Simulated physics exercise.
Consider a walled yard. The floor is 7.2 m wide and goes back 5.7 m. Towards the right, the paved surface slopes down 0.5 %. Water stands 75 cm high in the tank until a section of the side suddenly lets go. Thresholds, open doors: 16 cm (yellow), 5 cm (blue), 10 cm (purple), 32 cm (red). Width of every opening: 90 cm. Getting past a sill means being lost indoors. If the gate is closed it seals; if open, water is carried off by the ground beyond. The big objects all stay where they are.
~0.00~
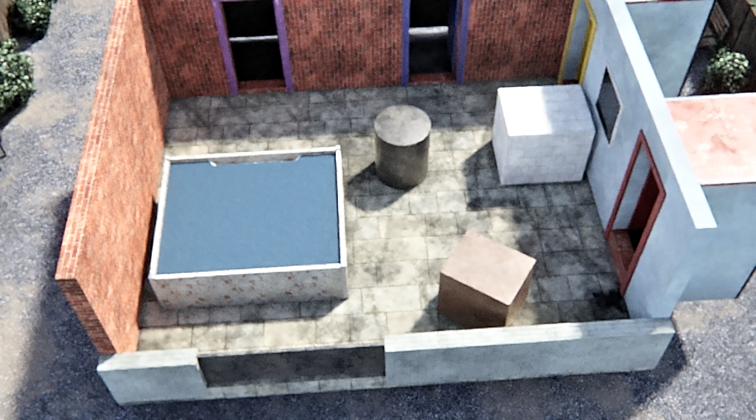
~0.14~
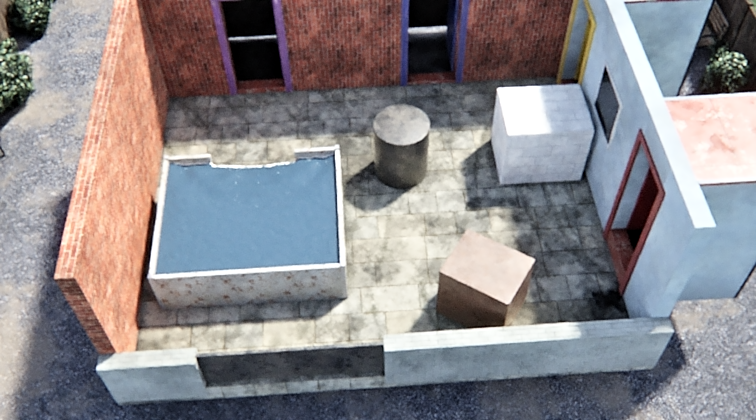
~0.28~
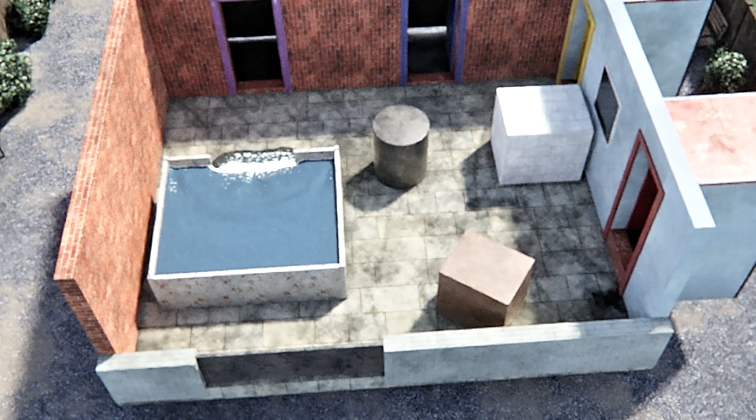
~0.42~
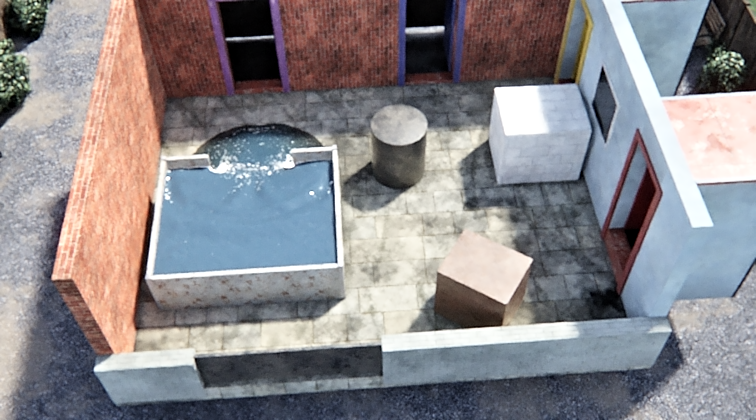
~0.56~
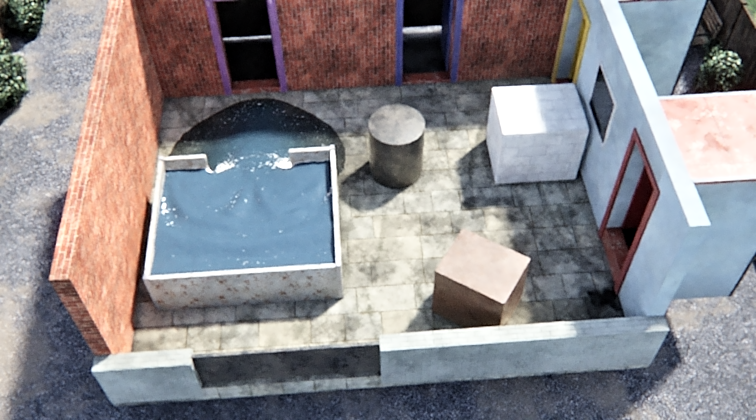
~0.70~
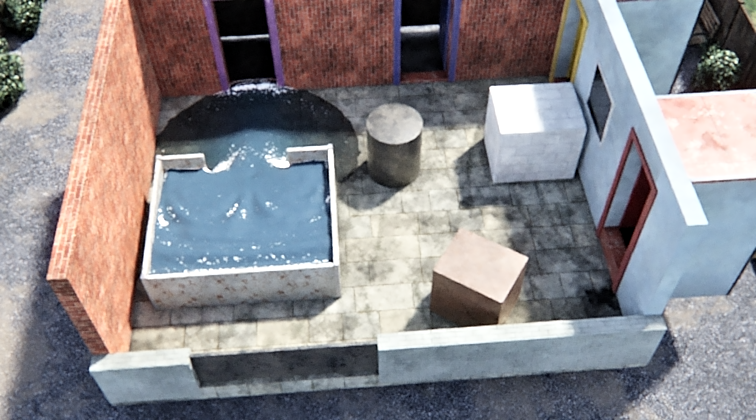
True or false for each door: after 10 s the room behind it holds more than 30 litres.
Yellow door: True; blue door: True; purple door: True; red door: False.
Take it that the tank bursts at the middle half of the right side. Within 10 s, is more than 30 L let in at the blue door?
Blue: Exceeds.
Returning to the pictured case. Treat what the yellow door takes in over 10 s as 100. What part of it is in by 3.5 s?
I'd say close to 10 percent.
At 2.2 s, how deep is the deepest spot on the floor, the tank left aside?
Depth max: Approx. 44 cm.
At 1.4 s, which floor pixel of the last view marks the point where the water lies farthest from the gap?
(407, 85).
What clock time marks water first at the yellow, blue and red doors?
Yellow = 2.6 s, blue = 1.6 s, red = 4.0 s.
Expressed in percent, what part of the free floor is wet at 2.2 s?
Covered: Roughly 35 %.
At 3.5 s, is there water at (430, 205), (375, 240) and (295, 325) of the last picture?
Status of the three spots: Free of it, free of it, free of it.
After 1.4 s water covers 25 % of the floor and is deepest (50 cm) near (172, 99); yellow door not reached, blue door not reached, purple door 29 cm at the sill, 168 L in, red door not reached.
After 2.2 s water covers 35 % of the floor and is deepest (44 cm) near (251, 94); yellow door not reached, blue door 10 cm at the sill, 1 L in, purple door 41 cm at the sill, 380 L in, red door not reached.
After 3.5 s water covers 50 % of the floor and is deepest (32 cm) near (162, 99); yellow door 24 cm at the sill, 11 L in, blue door 8 cm at the sill, 11 L in, purple door 29 cm at the sill, 618 L in, red door not reached.
After 6.0 s water covers 75 % of the floor and is deepest (24 cm) near (549, 105); yellow door 25 cm at the sill, 55 L in, blue door 7 cm at the sill, 23 L in, purple door 22 cm at the sill, 860 L in, red door 1 cm at the sill, 0 L in.
After 10.0 s water covers 95 % of the floor and is deepest (18 cm) near (546, 127); yellow door 18 cm at the sill, 101 L in, blue door 12 cm at the sill, 78 L in, purple door 12 cm at the sill, 980 L in, red door 9 cm at the sill, 0 L in.
